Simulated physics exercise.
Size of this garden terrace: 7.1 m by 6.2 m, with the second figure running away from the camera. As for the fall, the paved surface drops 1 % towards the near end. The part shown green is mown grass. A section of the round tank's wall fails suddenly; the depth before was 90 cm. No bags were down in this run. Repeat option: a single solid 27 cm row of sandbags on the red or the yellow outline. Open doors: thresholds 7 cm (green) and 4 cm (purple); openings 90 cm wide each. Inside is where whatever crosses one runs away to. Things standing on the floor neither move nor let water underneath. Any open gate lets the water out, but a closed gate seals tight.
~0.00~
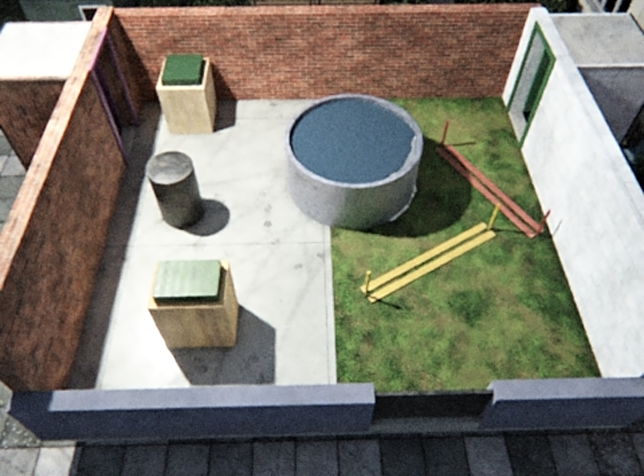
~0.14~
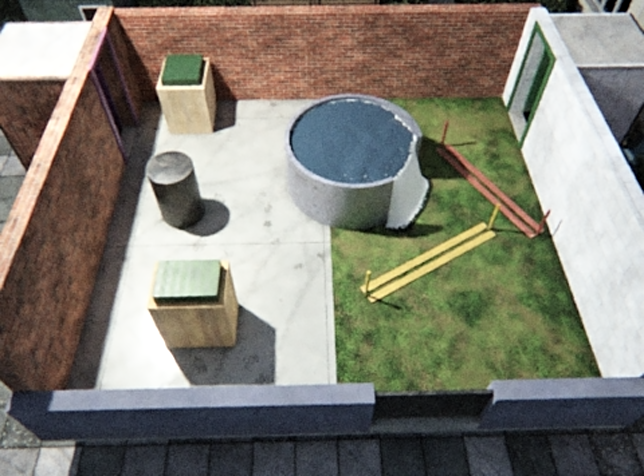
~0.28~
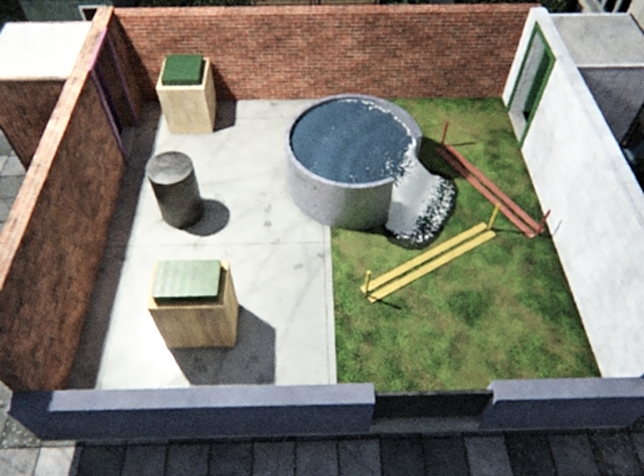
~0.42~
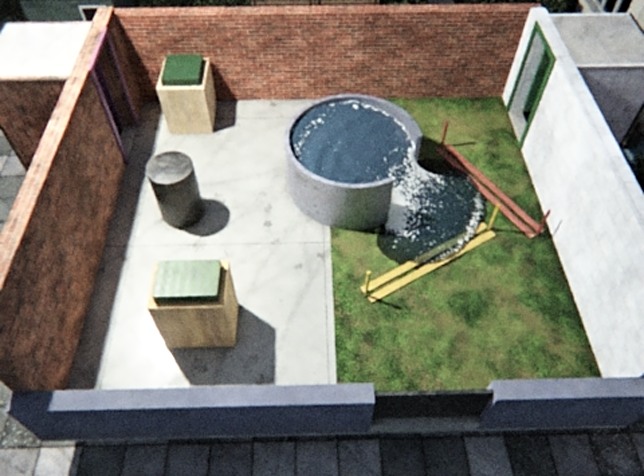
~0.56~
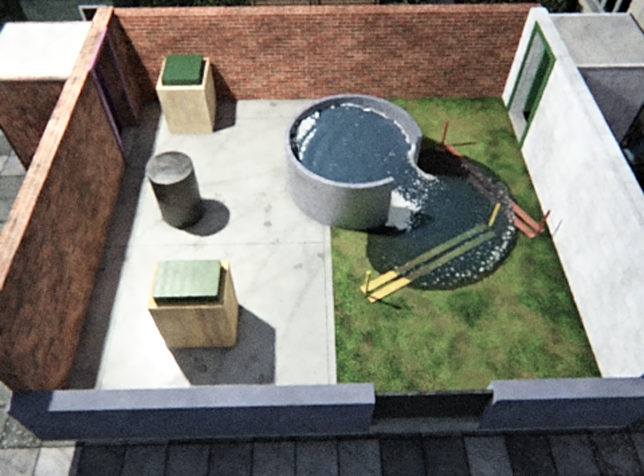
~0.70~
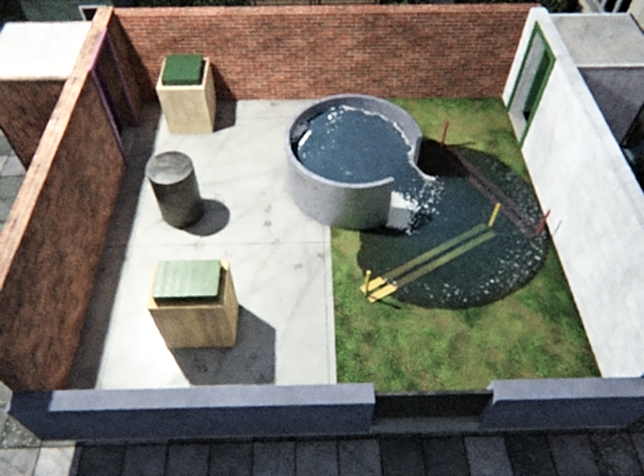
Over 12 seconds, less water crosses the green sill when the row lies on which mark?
On the red one.
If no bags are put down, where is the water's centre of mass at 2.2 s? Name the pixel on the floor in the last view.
Roughly at (434, 225).
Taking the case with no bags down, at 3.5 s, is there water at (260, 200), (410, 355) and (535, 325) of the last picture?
Taking them in order, they'd be spared, swamped and swamped.
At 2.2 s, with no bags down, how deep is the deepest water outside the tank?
Up to about 44 centimetres.
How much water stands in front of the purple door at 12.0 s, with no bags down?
Some 8.5 cm.
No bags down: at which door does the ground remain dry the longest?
The purple door, last of all.
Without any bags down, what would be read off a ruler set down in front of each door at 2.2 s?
Reading (cm) - green: 10; purple: 0.
After 1.4 s water covers 30 % of the floor and is deepest (39 cm) near (551, 245) in the run without bags; in at the green door, 0 L with no bags, 0 L with the row on red, 0 L on yellow.
After 2.2 s water covers 35 % of the floor and is deepest (44 cm) near (606, 400) in the run without bags; in at the green door, 0 L with no bags, 0 L with the row on red, 2 L on yellow.
After 3.5 s water covers 45 % of the floor and is deepest (28 cm) near (593, 401) in the run without bags; in at the green door, 4 L with no bags, 0 L with the row on red, 12 L on yellow.
After 7.0 s water covers 85 % of the floor and is deepest (17 cm) near (74, 414) in the run without bags; in at the green door, 14 L with no bags, 0 L with the row on red, 65 L on yellow.
After 12.0 s water covers 100 % of the floor and is deepest (10 cm) near (60, 414) in the run without bags; in at the green door, 16 L with no bags, 0 L with the row on red, 74 L on yellow.
